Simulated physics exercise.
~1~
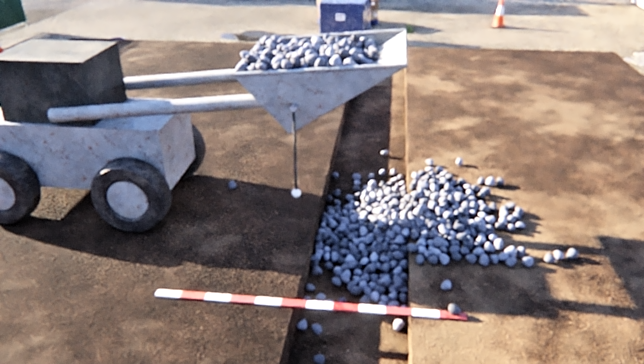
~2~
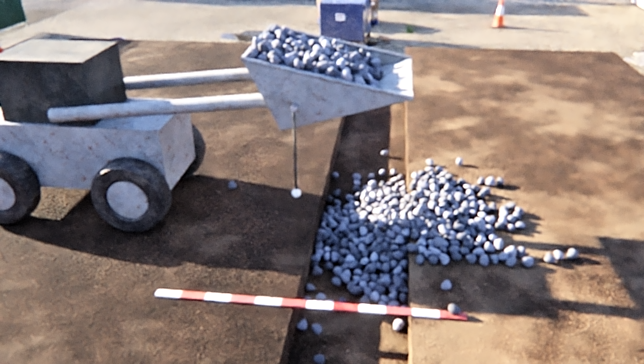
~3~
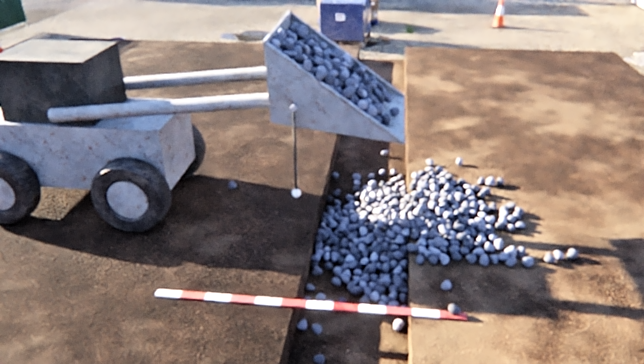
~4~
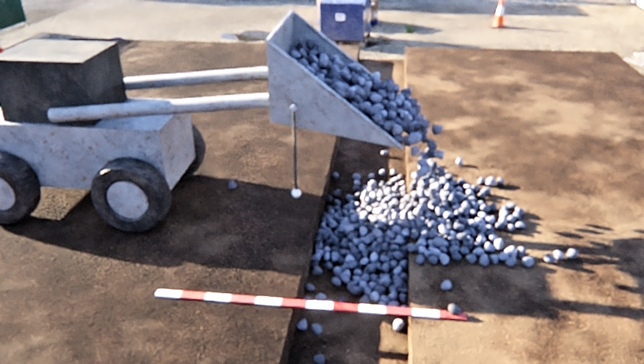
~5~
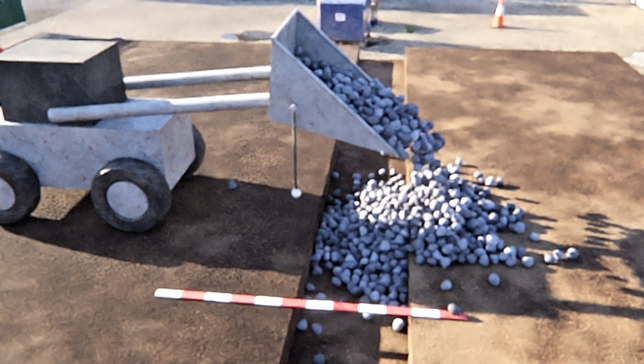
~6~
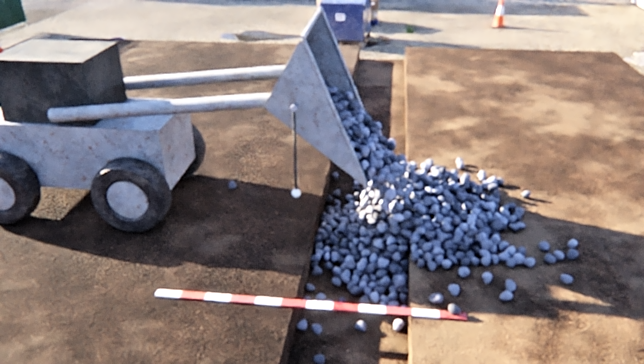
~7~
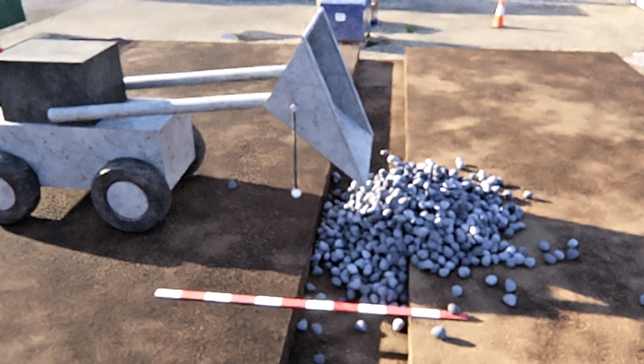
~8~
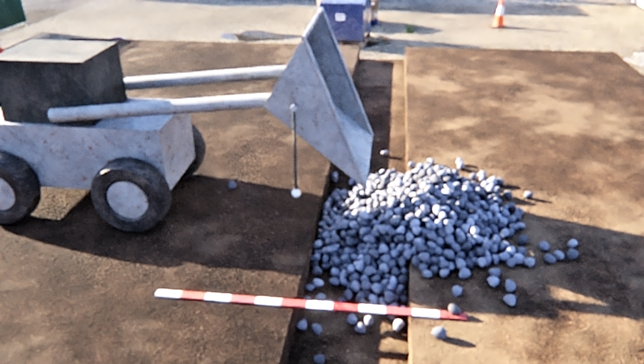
On sunlit brown ground split by a straight trench, a grey loader on the left tilts its full bucket in stages, pouring rounded stones onto an existing pile until the bucket is empty and a larger heap lies in the trench and spreads over the right side.
